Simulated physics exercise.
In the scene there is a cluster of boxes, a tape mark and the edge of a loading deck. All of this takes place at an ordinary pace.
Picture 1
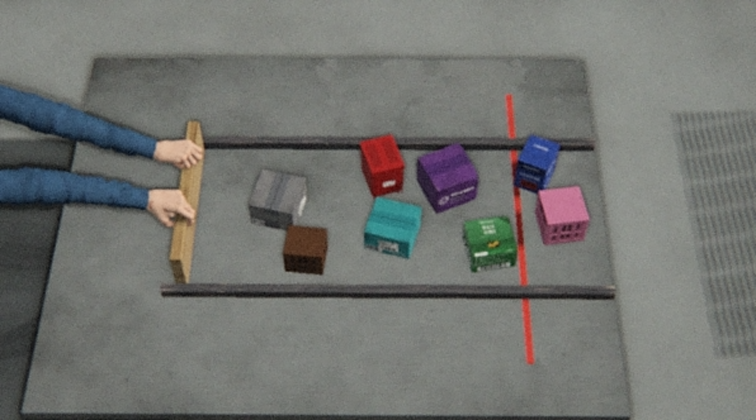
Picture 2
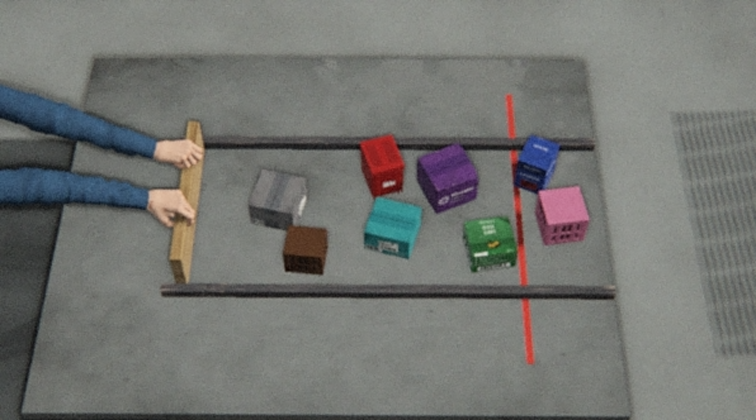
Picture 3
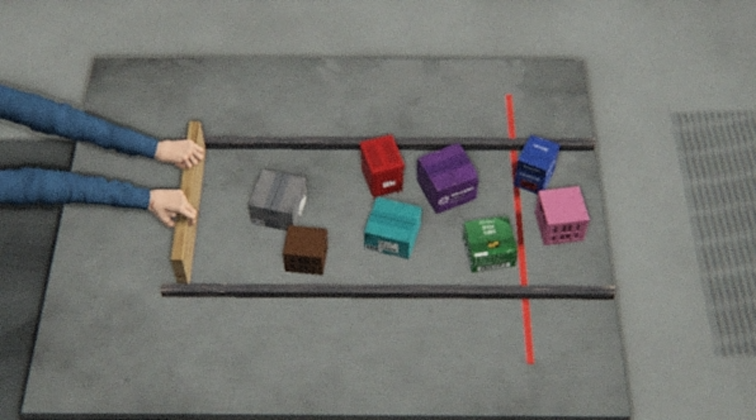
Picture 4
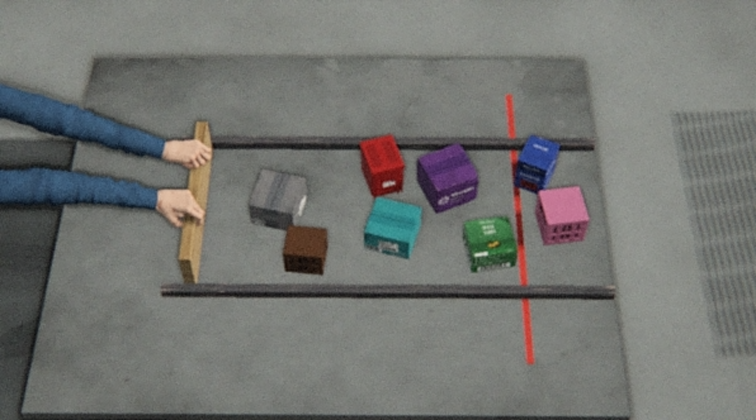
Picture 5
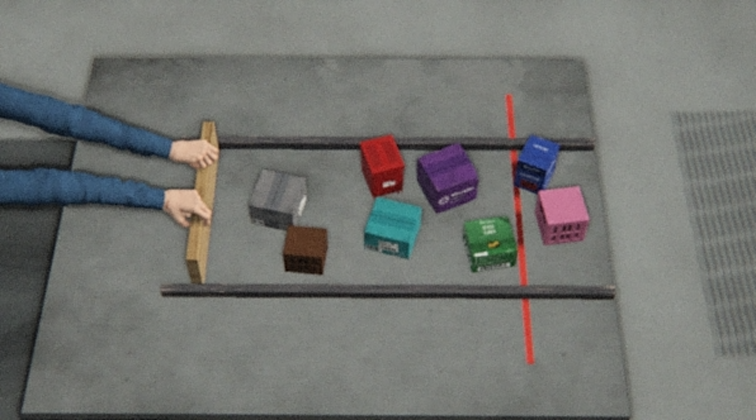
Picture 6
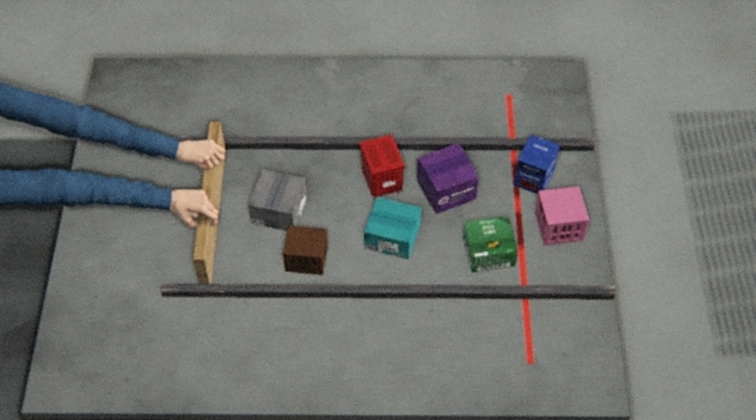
A wooden plank held upright by two hands slides slightly to the right between two dark rails, while the eight coloured boxes ahead of it, some near a red tape line, stay still on the grey deck.
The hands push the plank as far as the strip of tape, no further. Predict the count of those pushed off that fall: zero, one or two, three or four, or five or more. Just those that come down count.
The ones that plunge will number three or four.
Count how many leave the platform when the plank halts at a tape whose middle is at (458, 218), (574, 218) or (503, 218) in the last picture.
Respectively, 0, 5 and 3.
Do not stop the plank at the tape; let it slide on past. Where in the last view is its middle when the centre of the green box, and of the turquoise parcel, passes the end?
Approx. (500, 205) / approx. (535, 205) for the other.
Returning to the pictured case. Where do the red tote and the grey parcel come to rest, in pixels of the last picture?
The red tote at (536, 151), the grey parcel at (542, 200).
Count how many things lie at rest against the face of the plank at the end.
At rest, 3 are in contact.
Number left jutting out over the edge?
The figure is 2.
Early on, none off yet; pink crate at rest near (561, 216); blue box at rest near (536, 166); green box at rest near (490, 244).
Finally, the number that fall off is three or four; lost, green box, blue box and pink crate.
